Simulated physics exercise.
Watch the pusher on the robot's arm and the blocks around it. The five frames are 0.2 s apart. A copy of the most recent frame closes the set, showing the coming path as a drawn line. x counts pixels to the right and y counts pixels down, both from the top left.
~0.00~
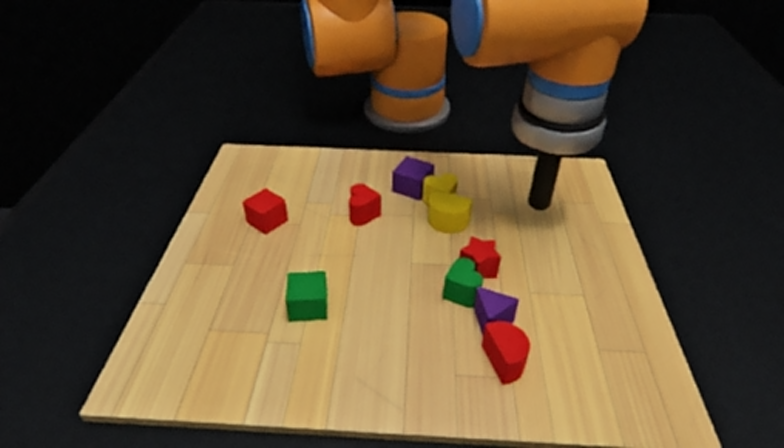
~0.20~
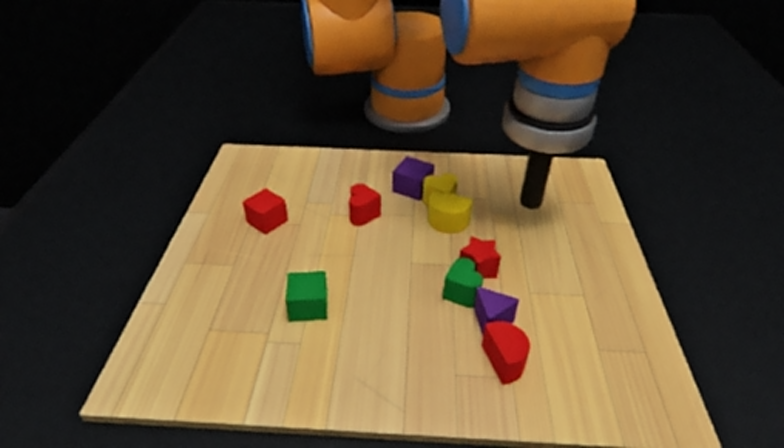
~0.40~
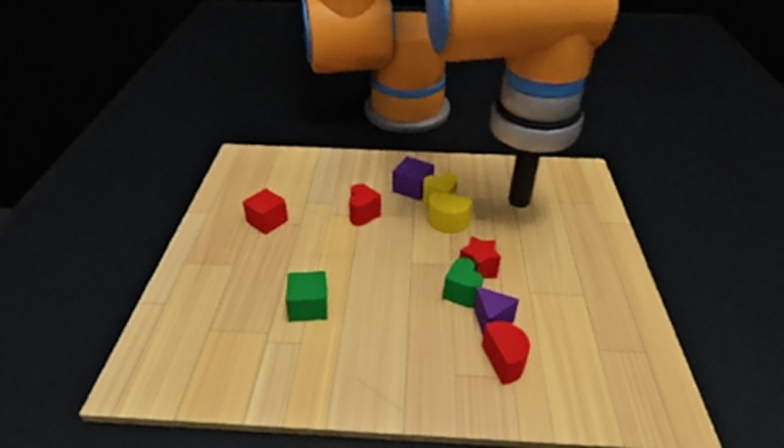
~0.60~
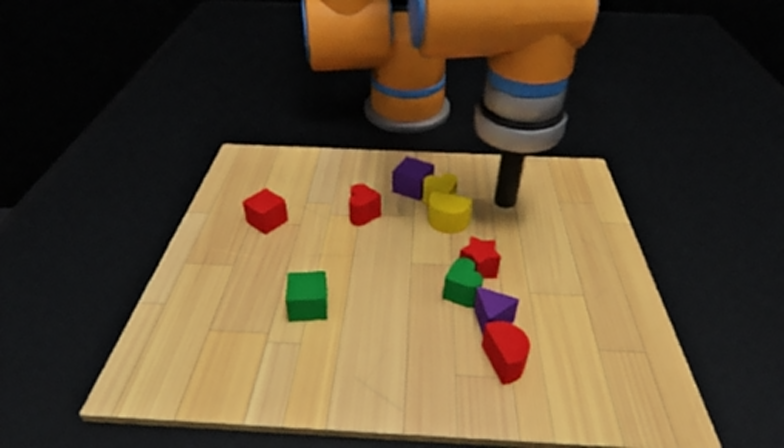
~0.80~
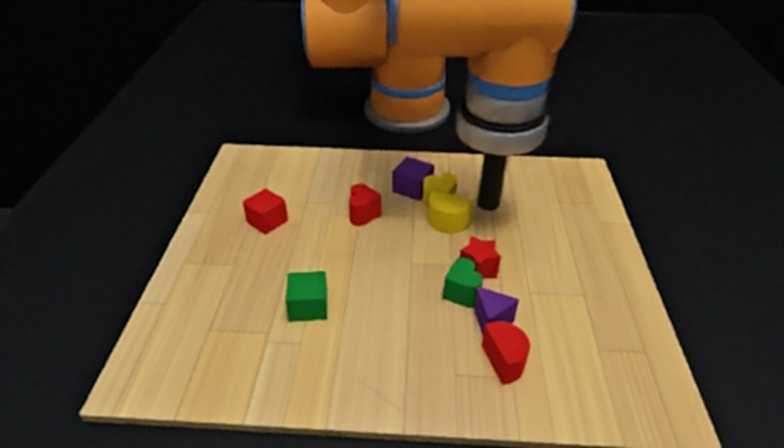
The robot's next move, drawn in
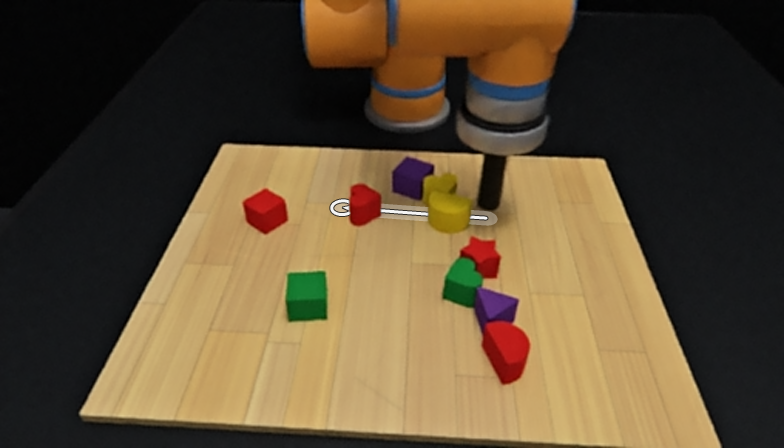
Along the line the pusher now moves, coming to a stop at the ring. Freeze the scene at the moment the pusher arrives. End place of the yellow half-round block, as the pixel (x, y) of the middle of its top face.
Its top middle: (392, 212).
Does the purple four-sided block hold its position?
I expect not.
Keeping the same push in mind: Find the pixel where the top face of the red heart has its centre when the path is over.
It should be at (314, 196) by then.
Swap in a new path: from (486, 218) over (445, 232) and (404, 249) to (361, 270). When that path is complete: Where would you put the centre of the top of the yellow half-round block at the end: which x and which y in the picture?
The middle of its upper face should be somewhere near (390, 209).
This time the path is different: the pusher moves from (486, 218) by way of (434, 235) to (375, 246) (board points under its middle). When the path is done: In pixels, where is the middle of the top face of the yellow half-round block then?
I think it will end close to (383, 206).
Path on the board, from (486, 218) to (343, 208).
The first path, step by step. One third of the way, pusher (439, 202); purple four-sided block (409, 164); yellow heart (434, 179), turned 40° clockwise; yellow half-round block (413, 208), turned 35° anticlockwise.
Two thirds of the way, pusher (389, 198); purple four-sided block (408, 164); yellow heart (429, 179), turned 70° clockwise; yellow half-round block (392, 212), turned 105° anticlockwise.
At the end, pusher (342, 195); red heart (314, 196), turned 30° anticlockwise; purple four-sided block (408, 164); yellow heart (429, 179), turned 70° clockwise; yellow half-round block (392, 212), turned 105° anticlockwise.
